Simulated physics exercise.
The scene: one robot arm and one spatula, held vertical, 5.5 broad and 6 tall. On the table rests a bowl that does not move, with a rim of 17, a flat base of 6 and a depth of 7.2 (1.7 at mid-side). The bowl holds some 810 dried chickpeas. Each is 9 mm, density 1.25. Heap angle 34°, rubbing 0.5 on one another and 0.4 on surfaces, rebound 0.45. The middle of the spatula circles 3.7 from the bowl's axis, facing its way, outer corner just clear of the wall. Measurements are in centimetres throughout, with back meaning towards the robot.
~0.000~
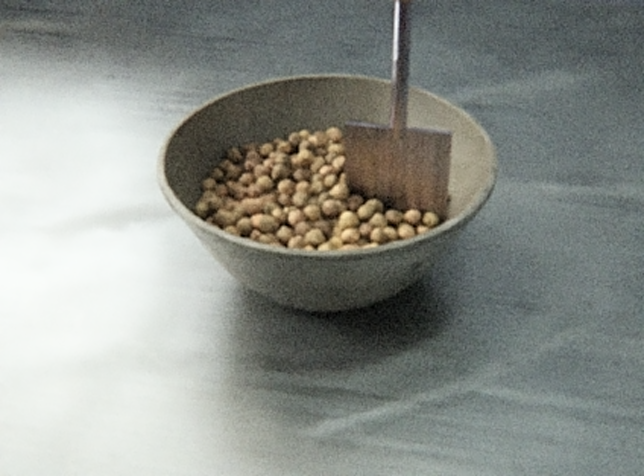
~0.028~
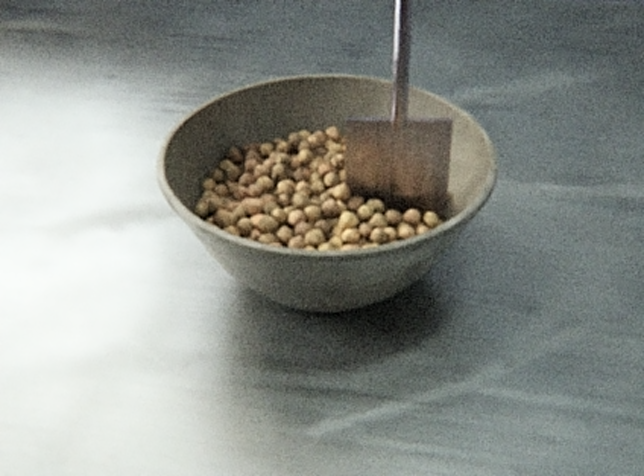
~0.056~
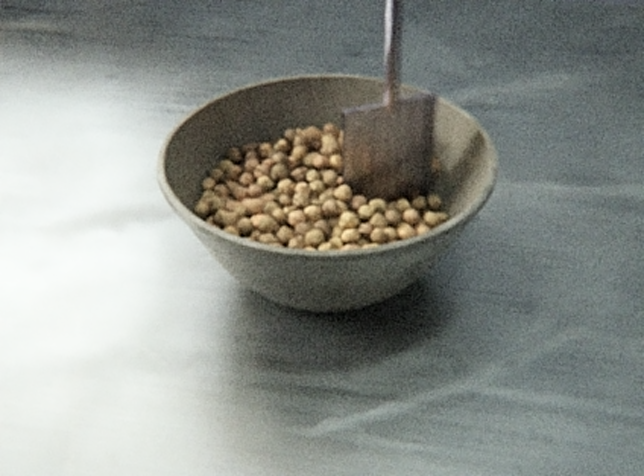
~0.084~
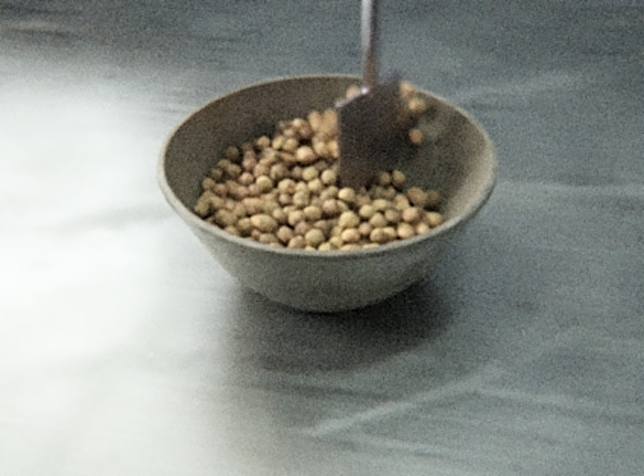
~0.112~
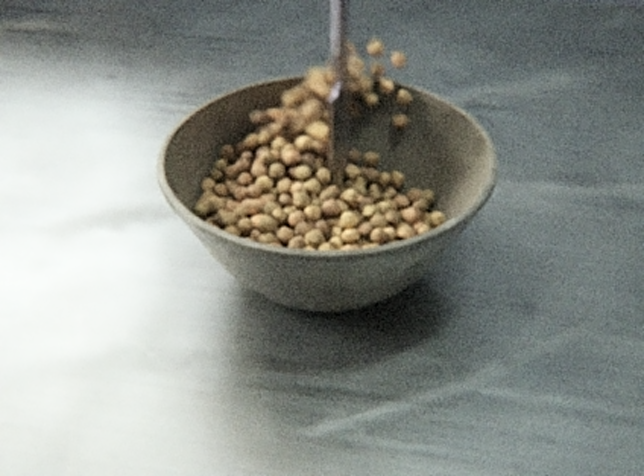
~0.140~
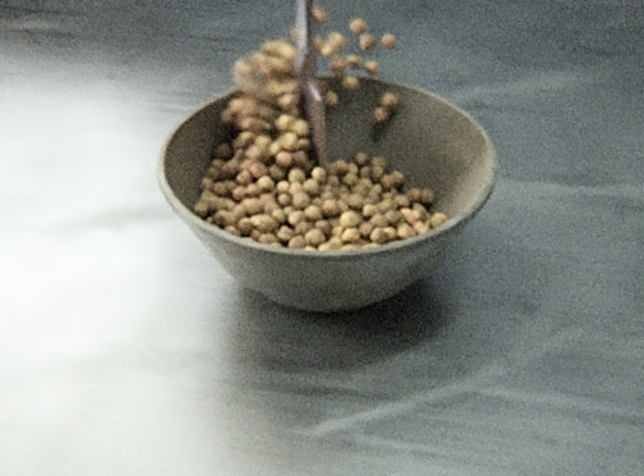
Bowl of dried chickpeas resting still on a grey table as an upright spatula sweeps leftward through them, tossing some upward.
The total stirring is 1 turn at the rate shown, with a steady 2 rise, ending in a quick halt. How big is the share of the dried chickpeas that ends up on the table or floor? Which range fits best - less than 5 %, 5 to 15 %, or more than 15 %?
The range that fits is more than 15 %.
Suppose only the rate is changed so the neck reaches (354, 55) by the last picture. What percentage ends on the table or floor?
Some 15 per cent.
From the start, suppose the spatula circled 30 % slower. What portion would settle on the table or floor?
I'd expect about 15 %.
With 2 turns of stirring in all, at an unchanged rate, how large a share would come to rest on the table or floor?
Then some 30 per cent.
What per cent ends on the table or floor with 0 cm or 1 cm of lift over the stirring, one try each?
Near 30 in a hundred, then near 25 in a hundred.
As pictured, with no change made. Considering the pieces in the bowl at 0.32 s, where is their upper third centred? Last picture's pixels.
Near pixel (365, 236).
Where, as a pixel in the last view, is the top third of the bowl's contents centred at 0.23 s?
Upper-third centre: Approx. (261, 213) px.
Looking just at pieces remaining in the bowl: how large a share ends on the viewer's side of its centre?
I'd put it at roughly 55 per cent.
By 0.23 s, 206° round, highest piece 13 above the table; 749 in the bowl, 61 in flight or on the tool.
By 0.32 s, 296° round, highest piece 11 above the table; 682 in the bowl, 36 on the table or floor, 92 in flight or on the tool.
By 0.57 s, 0° round, highest piece 6 above the table; 643 in the bowl, 167 on the table or floor.
By 1.27 s, 0° round, highest piece 6 above the table; 643 in the bowl, 167 on the table or floor.
Final count, 643 in the bowl, 167 on the table or floor. That is 21 % on the table or floor.
